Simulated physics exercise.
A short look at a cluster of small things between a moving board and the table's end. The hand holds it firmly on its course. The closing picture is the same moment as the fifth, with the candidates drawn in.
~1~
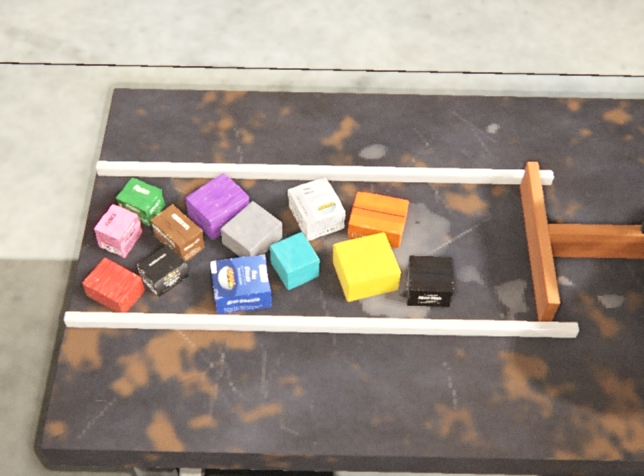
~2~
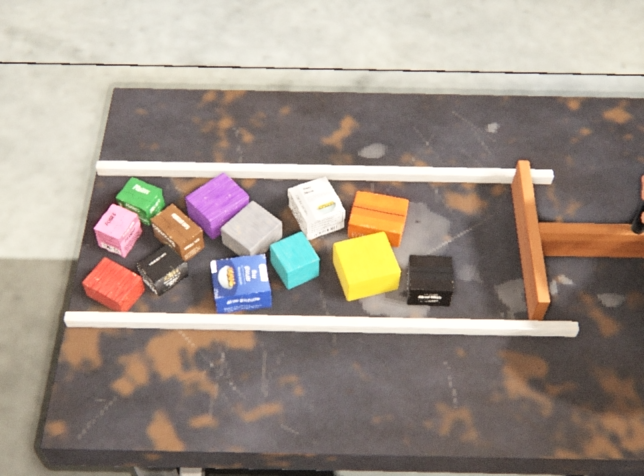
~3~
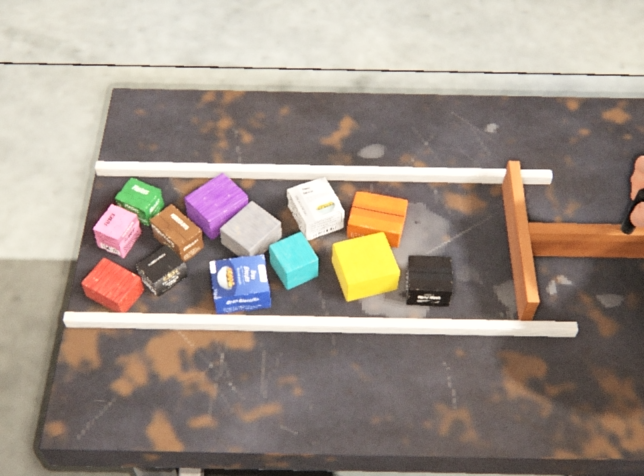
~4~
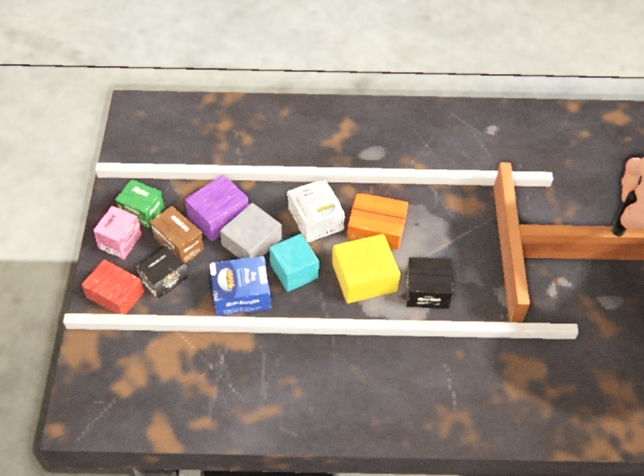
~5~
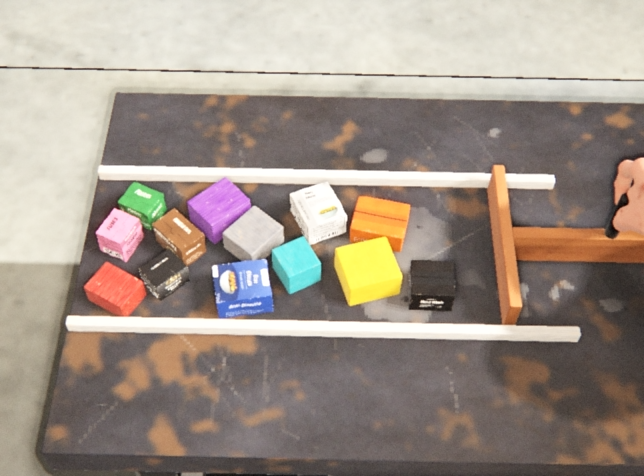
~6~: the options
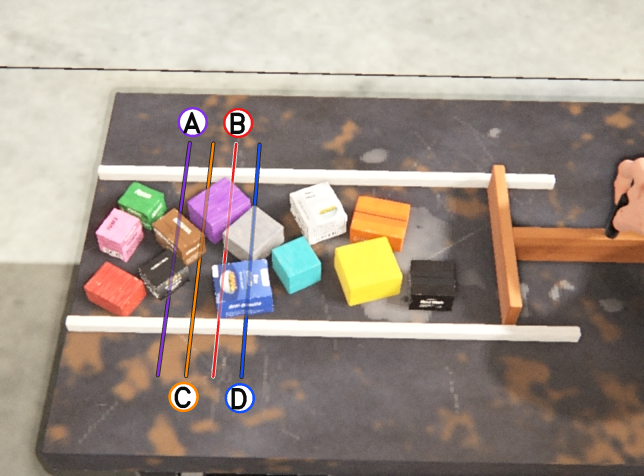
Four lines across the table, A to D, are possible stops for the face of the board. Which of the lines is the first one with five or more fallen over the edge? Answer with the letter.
Line B.
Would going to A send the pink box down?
Yes.
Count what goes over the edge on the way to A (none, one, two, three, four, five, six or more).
Six or more.
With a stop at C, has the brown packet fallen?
By then, yes.
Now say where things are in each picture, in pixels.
Yellow block (366, 267); pink box (119, 231); white packet (316, 209), in the first picture.
Board (534, 227); red block (114, 286), in the second picture.
Board (524, 227); blue packet (240, 284), in the third picture.
Board (514, 229); black box (429, 283), in the fourth picture.
Board (507, 232); black packet (165, 275); orange box (380, 224); purple block (220, 210), in the fifth picture.
On the copy, A at (175, 249); B at (226, 250); C at (201, 249); D at (251, 250).
On B. First, board (406, 230); black box (378, 289); yellow block (330, 267).
Then, board (306, 227); red block (78, 292); pink box (106, 233).
Finally, board (228, 226); pink box over the edge; brown packet over the edge; six fallen.
By contrast, A drops nine, but is farther than needed; C drops eight, but is farther than needed; D drops only four.
